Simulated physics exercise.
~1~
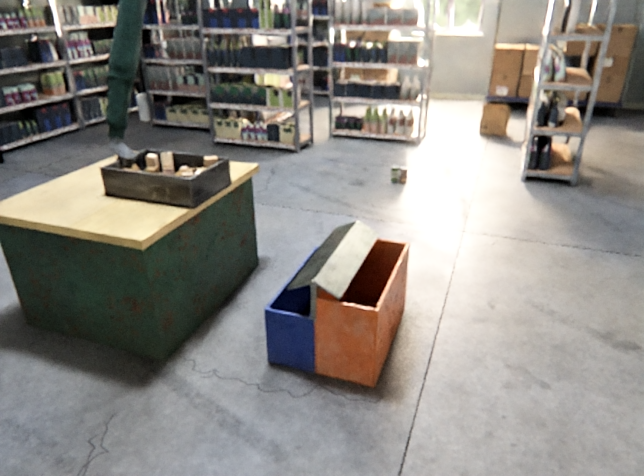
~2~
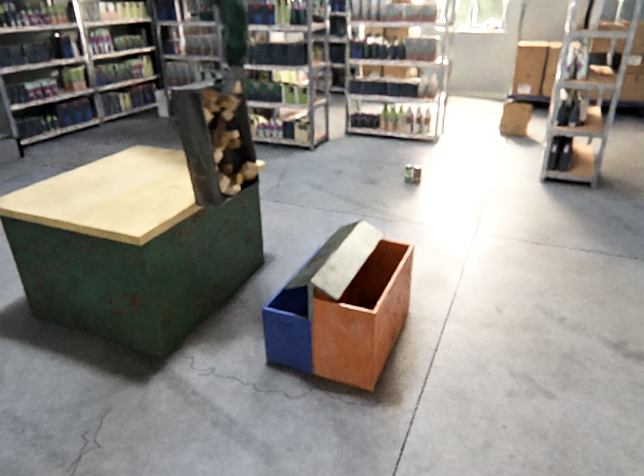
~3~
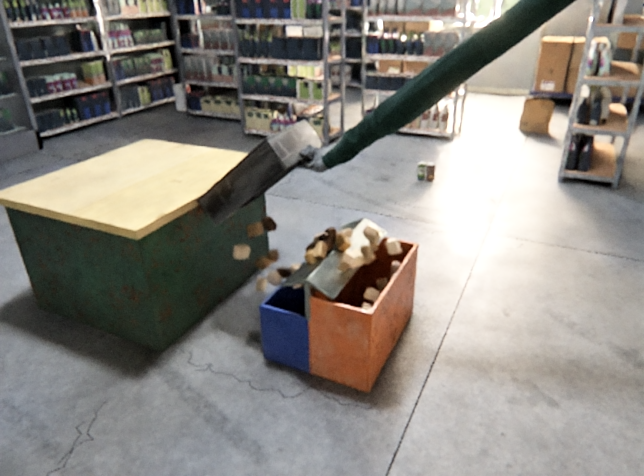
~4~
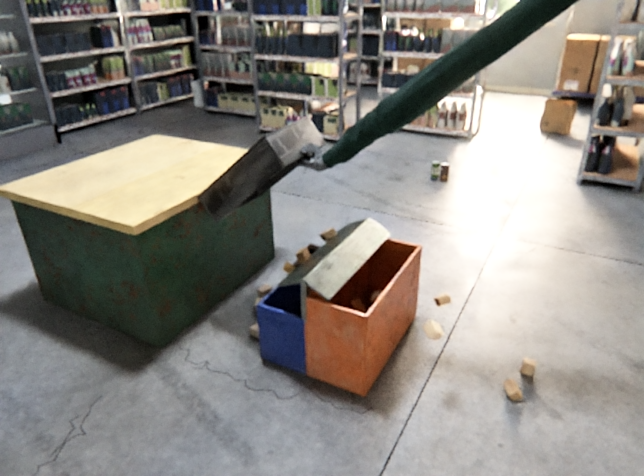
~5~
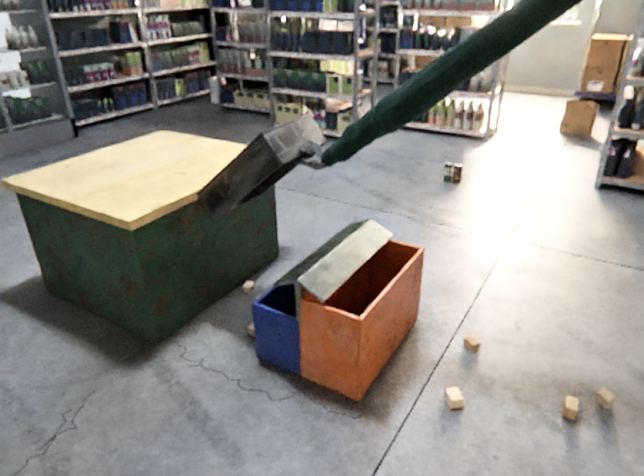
A green arm tipped a black crate over the edge of a bench, spilling wooden blocks toward a ridged blue and orange container; some landed inside, while others scattered across the floor on both sides as the emptied crate stayed tilted.
